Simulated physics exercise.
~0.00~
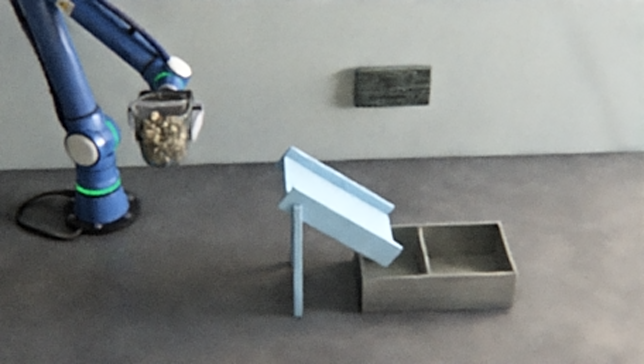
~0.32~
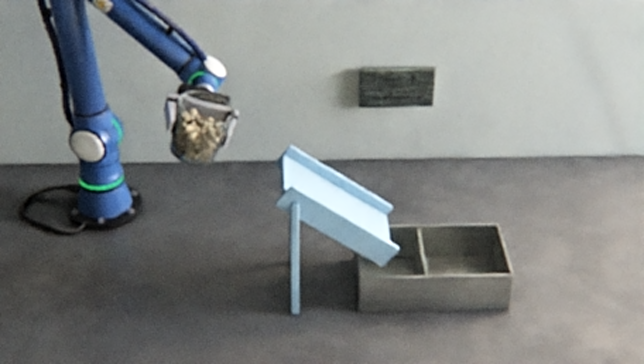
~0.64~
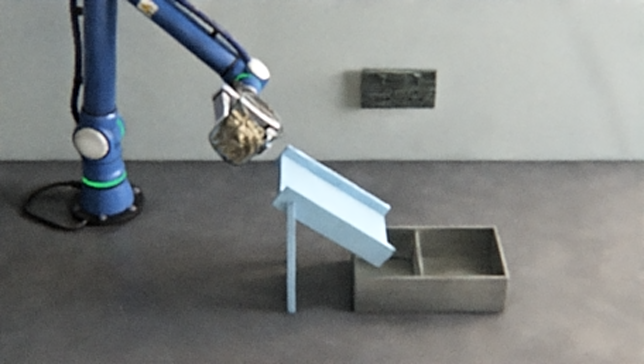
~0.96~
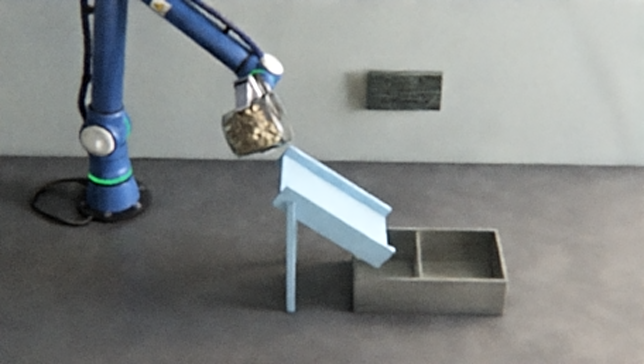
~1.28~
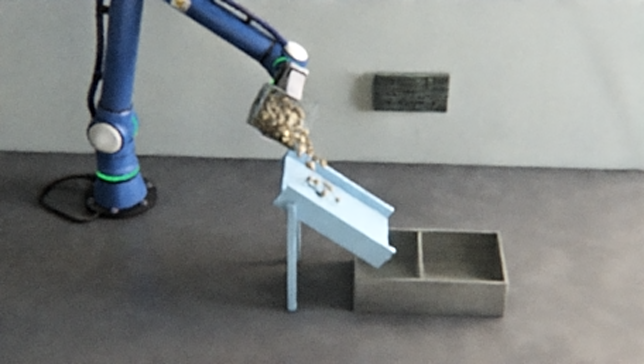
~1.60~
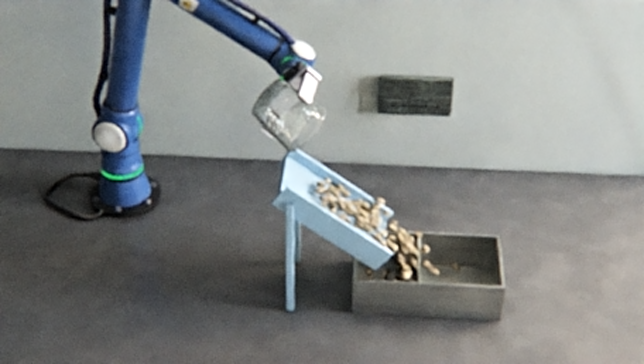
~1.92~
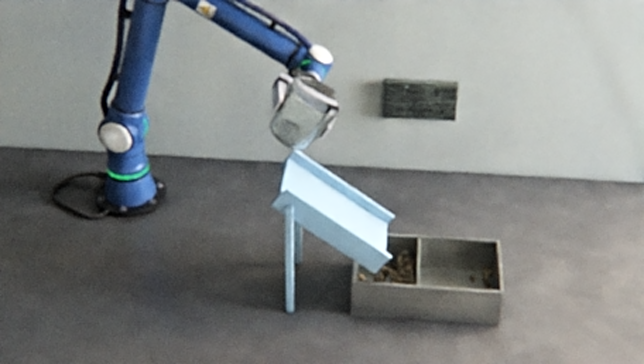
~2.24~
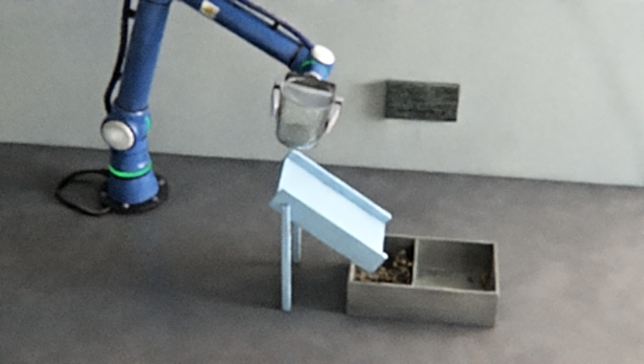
On a dark grey tabletop against a pale wall, a blue robot arm holds a clear tumbler of small pebbles to the left of a light blue chute, which slopes down to a grey box split into two parts. The arm carries the tumbler right, leaning it as it nears the top of the chute. It tips further, and pebbles begin spilling onto the slope. They slide down in a stream into the box while the tumbler empties. The arm then turns the tumbler back nearly upright. Most pebbles rest in the near, left part, with a few in the right.
